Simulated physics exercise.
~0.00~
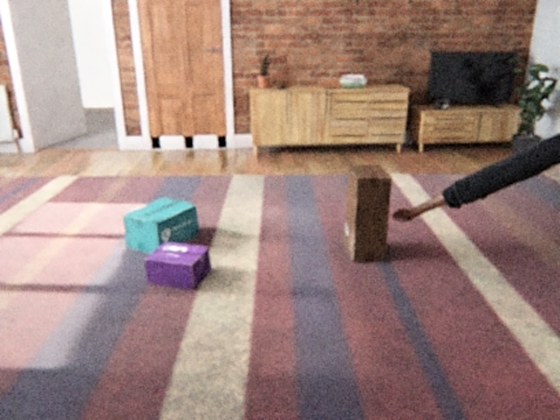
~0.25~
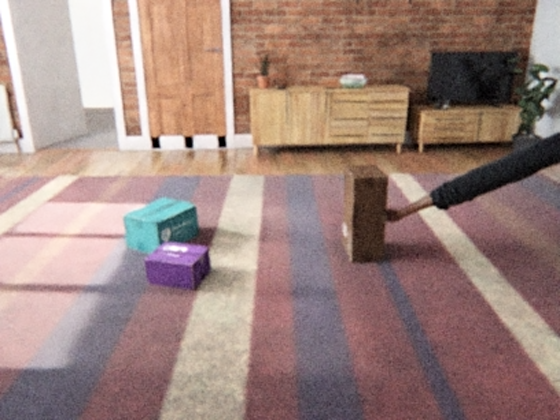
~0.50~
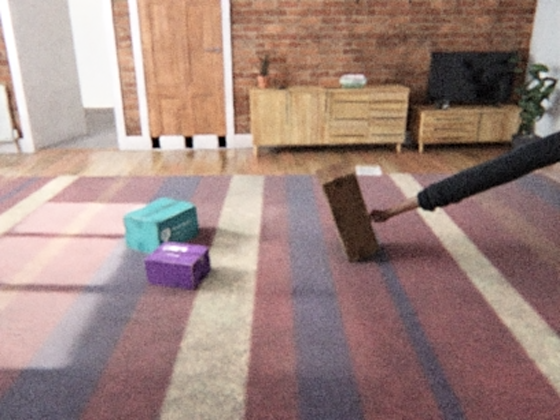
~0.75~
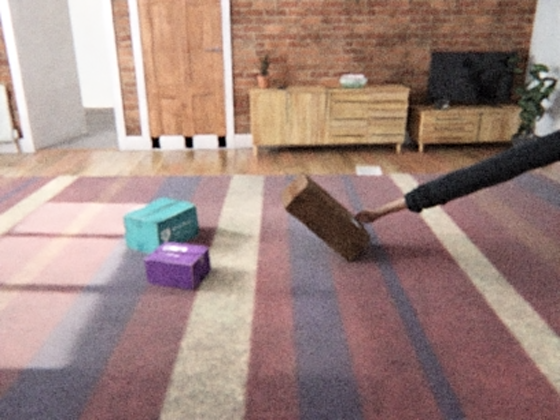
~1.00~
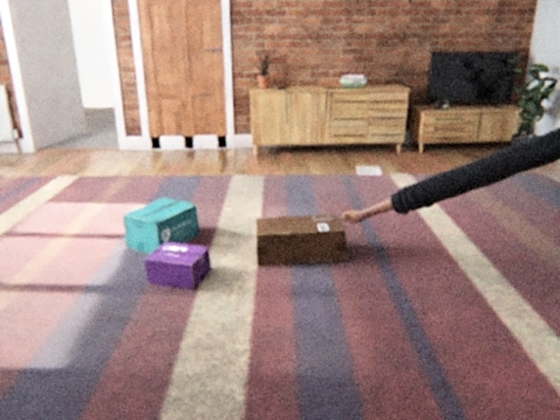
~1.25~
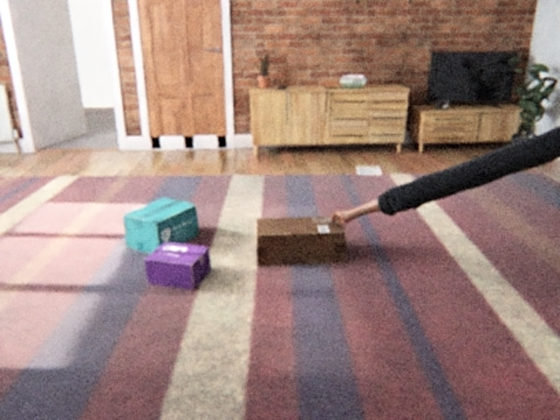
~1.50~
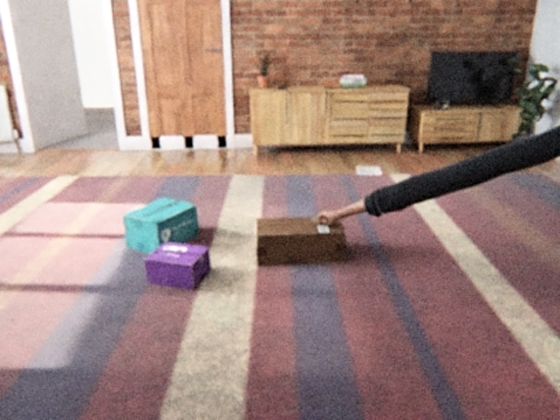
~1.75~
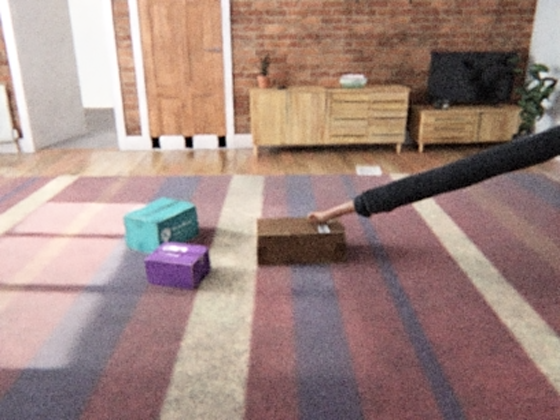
At the start, a tall brown box stands upright on a striped rug, with a turquoise parcel and a smaller purple parcel to its left, while a hand in a dark sleeve reaches in from the right. The hand meets the side of the brown box and pushes it to the left. The box leans, tips further over and drops onto its side. The hand then moves in slightly over the top of the fallen box, which lies still. It ends with the brown box on its side and both parcels where they began.
